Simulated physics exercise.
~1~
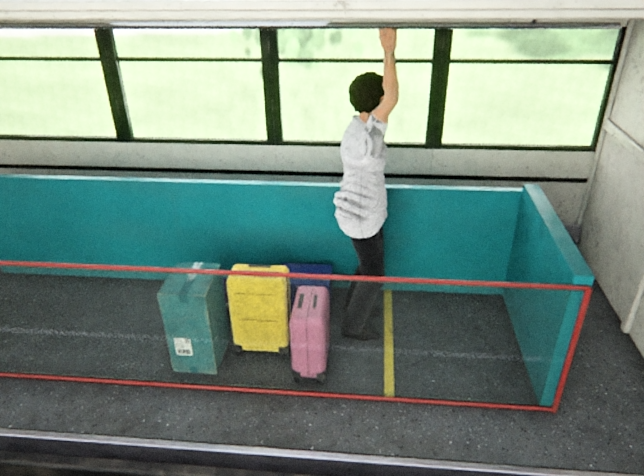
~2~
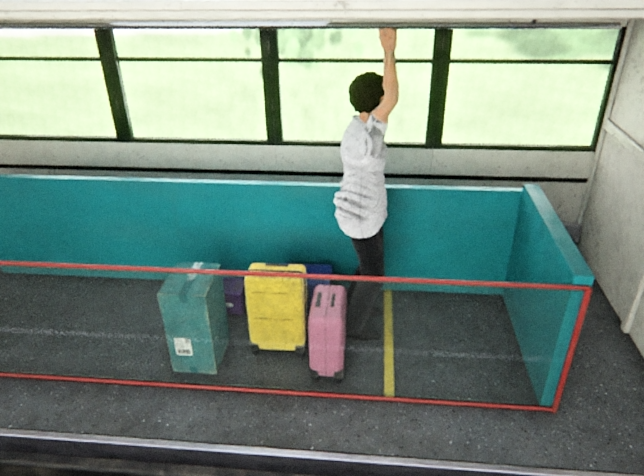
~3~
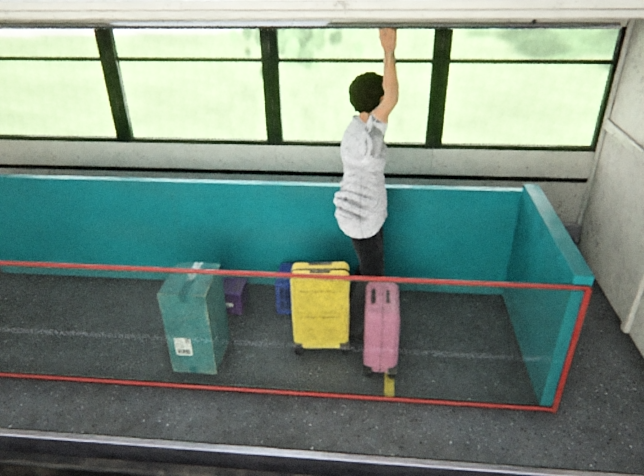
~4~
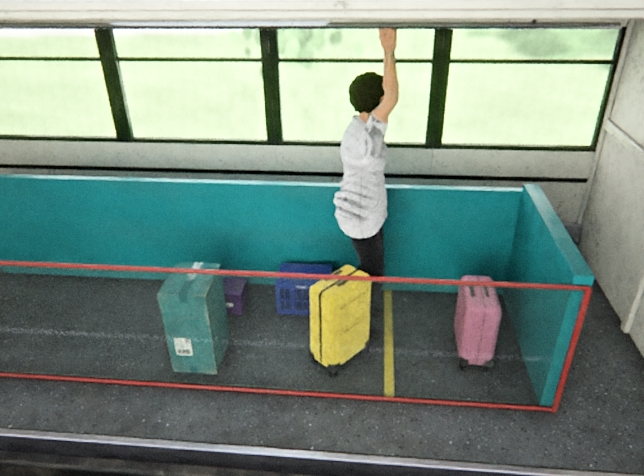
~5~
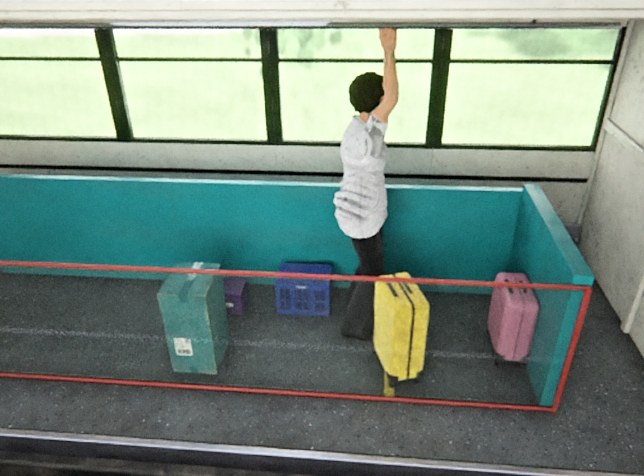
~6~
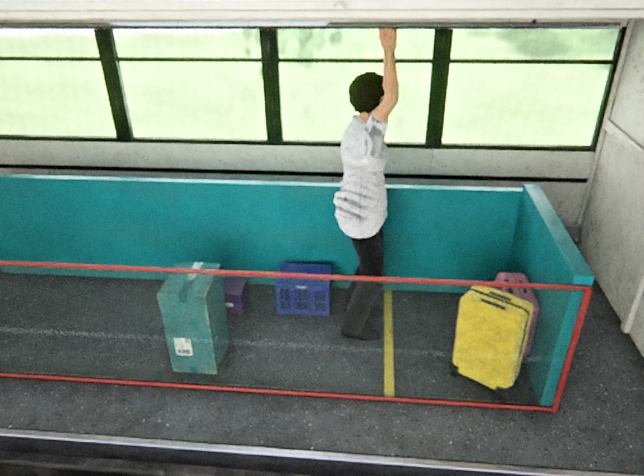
A yellow suitcase and a smaller pink one slid right across the tram floor, past a standing passenger with a raised arm, and over the yellow line. The pink one stopped near the end wall, and the yellow one ended up leaning in front of it.
